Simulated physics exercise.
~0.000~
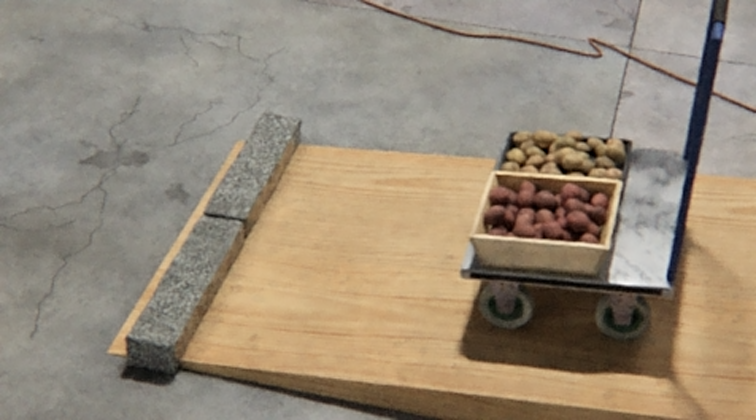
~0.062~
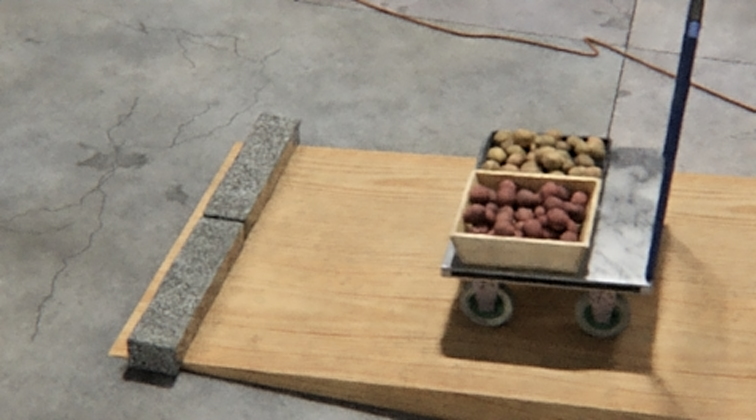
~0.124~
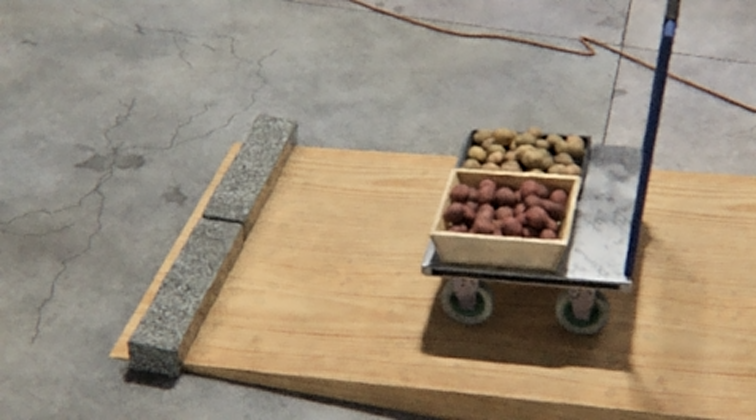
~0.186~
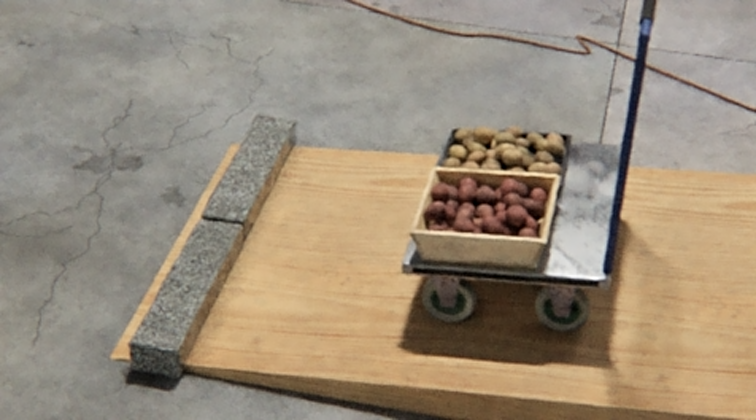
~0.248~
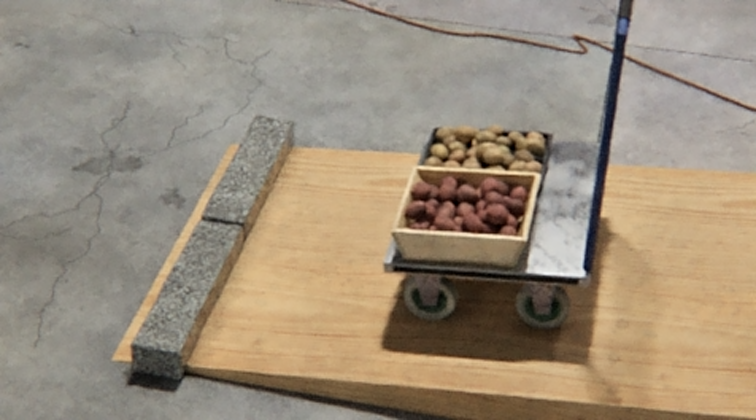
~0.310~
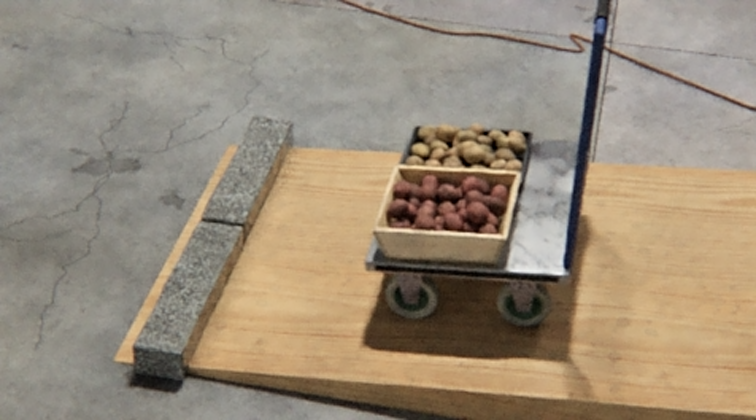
We see a flat trolley with a blue handle, carrying a wooden tote of red potatoes and a black tote of paler potatoes, roll steadily leftward down a wooden ramp, drawing closer to a grey stone kerb.
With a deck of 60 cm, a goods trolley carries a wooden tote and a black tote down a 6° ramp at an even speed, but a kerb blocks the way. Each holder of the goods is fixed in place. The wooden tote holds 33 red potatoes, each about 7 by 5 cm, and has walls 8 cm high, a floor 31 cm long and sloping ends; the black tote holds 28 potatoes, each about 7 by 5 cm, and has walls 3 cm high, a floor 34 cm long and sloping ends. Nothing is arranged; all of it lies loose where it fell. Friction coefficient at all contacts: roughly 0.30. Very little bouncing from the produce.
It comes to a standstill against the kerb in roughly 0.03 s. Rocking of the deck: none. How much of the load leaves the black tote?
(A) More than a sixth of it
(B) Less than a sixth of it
Less than a sixth of it (B).
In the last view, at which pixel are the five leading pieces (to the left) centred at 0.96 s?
Centre approx. at (246, 160) px.
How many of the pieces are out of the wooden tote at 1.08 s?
At that moment the wooden tote count out stands near 0.
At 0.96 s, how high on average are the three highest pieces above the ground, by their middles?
Close to 38 cm up.
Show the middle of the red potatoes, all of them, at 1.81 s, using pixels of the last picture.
Centred roughly at (270, 201).
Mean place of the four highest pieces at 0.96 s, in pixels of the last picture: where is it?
They are centred near pixel (284, 194).
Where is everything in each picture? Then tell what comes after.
In the first picture (each is followed by its nearest rim corner in this view), black tote (its farthest corner), (513, 133); wooden tote, (604, 247); 84 cm short of the stop; none out.
Black tote, (494, 132); wooden tote, (584, 245); 78 cm short of the stop, in the second picture.
Black tote, (475, 130); wooden tote, (563, 243); 72 cm short of the stop, in the third picture.
Black tote, (455, 129); wooden tote, (542, 240); 66 cm short of the stop, in the fourth picture.
Black tote, (437, 128); wooden tote, (522, 238); 60 cm short of the stop, in the fifth picture.
Black tote, (418, 127); wooden tote, (502, 237); 54 cm short of the stop; none out, in the sixth picture.
After 0.86 s, impact.
After 0.96 s, wooden tote 33 in, 0 out and black tote 28 in, 0 out.
After 1.08 s, wooden tote 33 in, 0 out and black tote 28 in, 0 out.
After 1.31 s, wooden tote 33 in, 0 out and black tote 27 in, 1 out.
When it is over (at 1.81 s), wooden tote 33 in, 0 out and black tote 27 in, 1 out. Asked share, 1 of 28, 4 per cent.
